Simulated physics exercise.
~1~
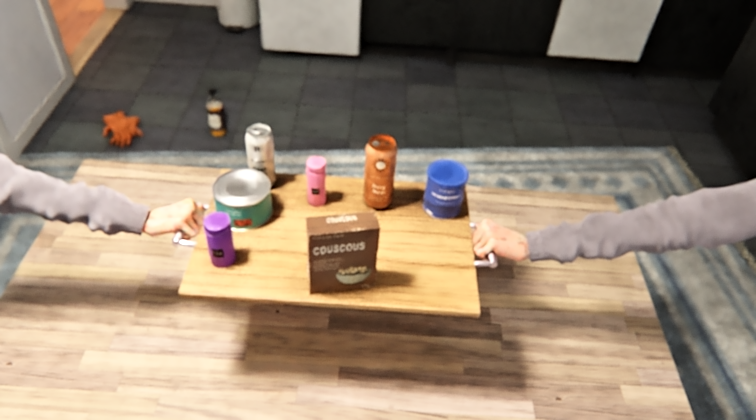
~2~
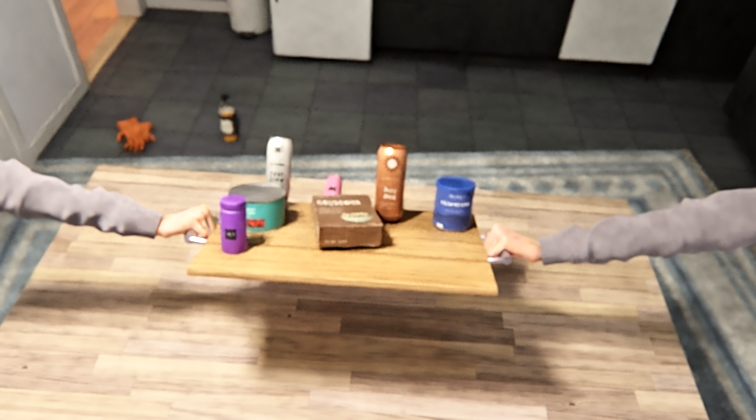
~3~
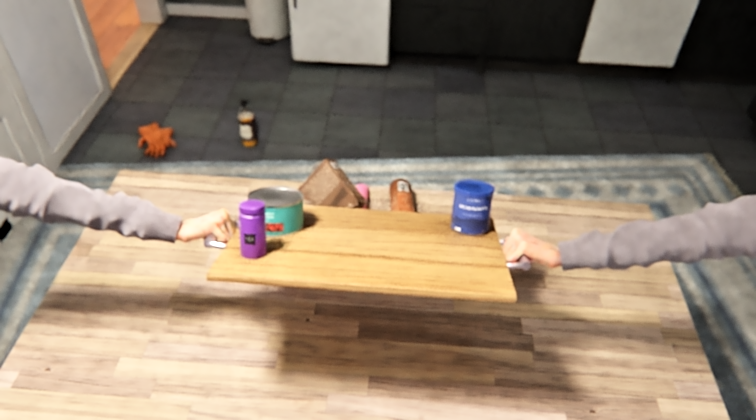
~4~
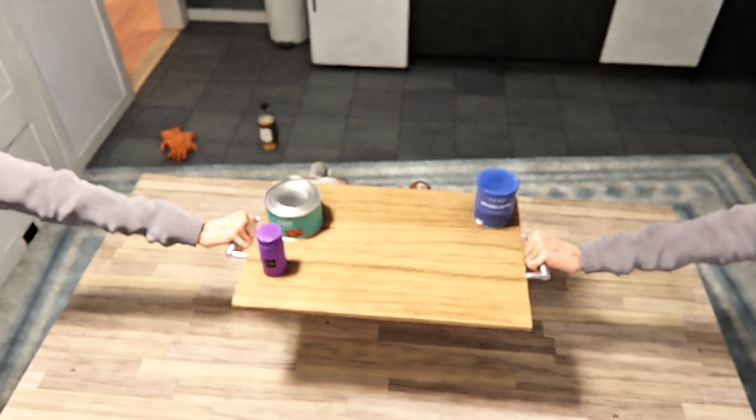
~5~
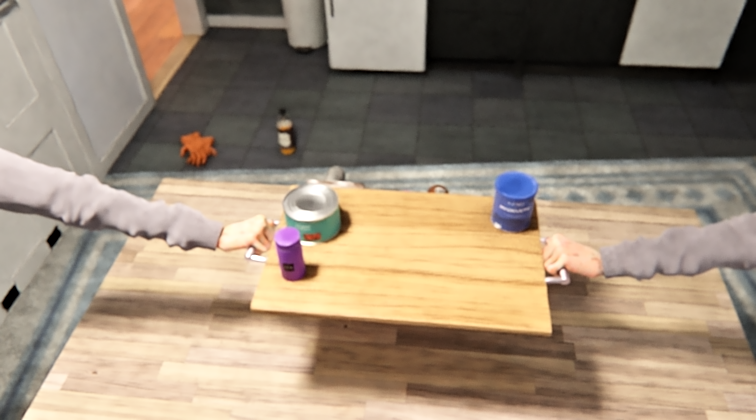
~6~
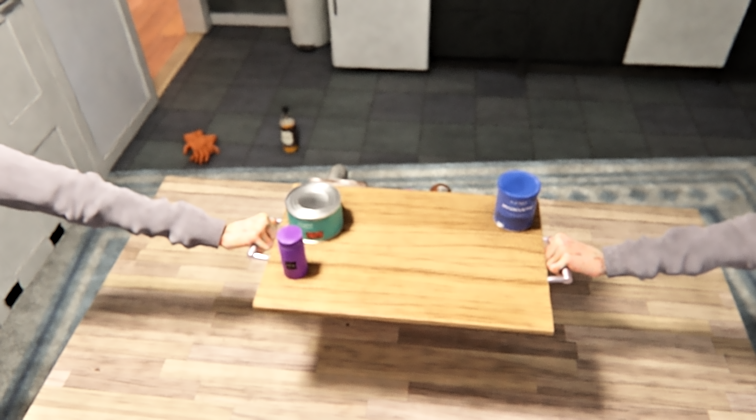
In a kitchen with a dark tiled floor, two hands hold a rimless wooden tray above a wooden surface, with seven containers standing on it. The tray tips away from the viewer, and the brown couscous packet falls onto its side while the white can, pink shaker and orange can topple toward the far edge. All four slide off that edge, the packet going last. The hands then level the tray again. At the end, the turquoise tub, purple shaker and blue tin remain upright on the board, while the fallen things lie beyond it, mostly hidden.
